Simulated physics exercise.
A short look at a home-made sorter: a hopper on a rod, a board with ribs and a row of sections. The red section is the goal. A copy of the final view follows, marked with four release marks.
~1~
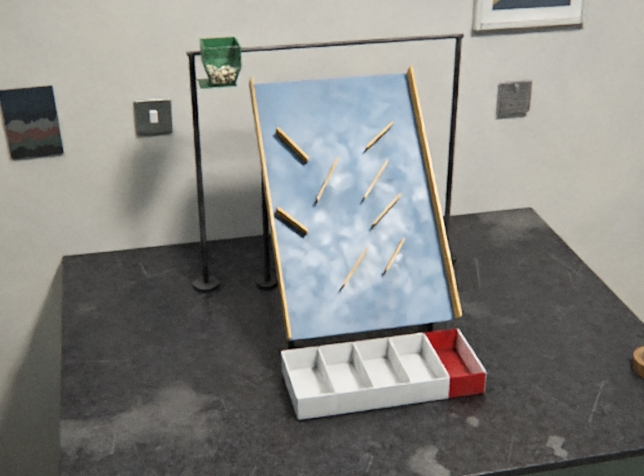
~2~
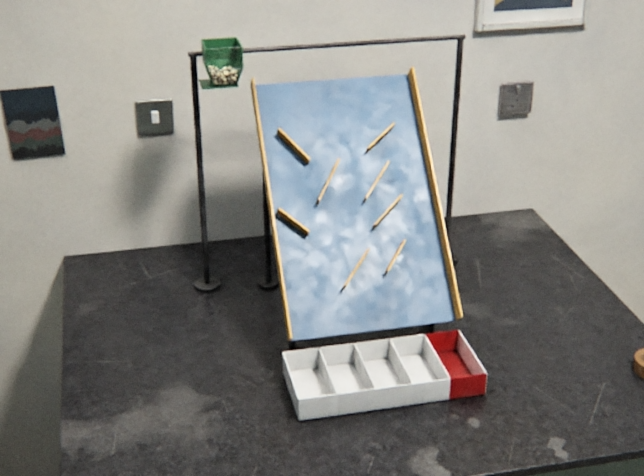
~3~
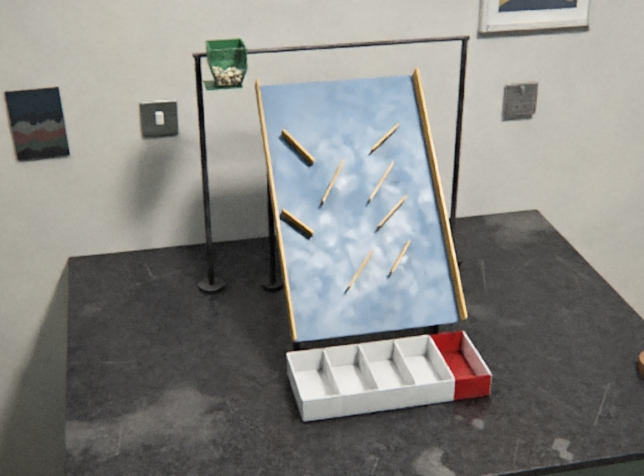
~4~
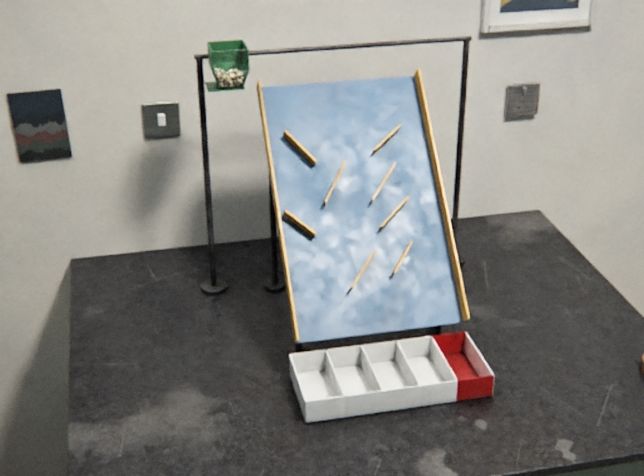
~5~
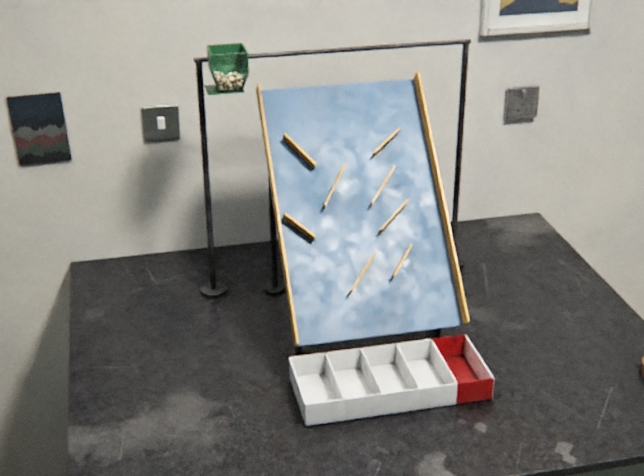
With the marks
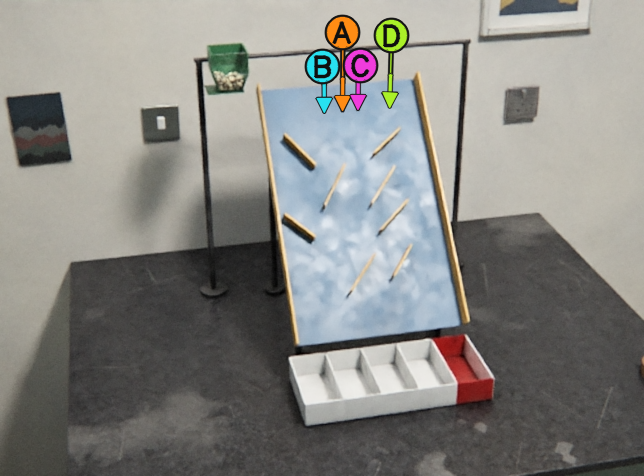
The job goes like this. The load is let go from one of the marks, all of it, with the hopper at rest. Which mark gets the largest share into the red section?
Use mark D.
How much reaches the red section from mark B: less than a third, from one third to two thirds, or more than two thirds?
It is less than a third.
On the marked copy, mark A meets the board at (342, 105); mark B meets the board at (324, 107); mark C meets the board at (357, 104); mark D meets the board at (389, 102).
Choosing A, not one piece in the red section, every piece in other sections.
Choosing B, not one piece in the red section, every piece in other sections.
Choosing C, not one piece in the red section, almost all in other sections, just a few outside the box.
Choosing D, roughly a third in the red section, roughly half in other sections, about a tenth outside the box.
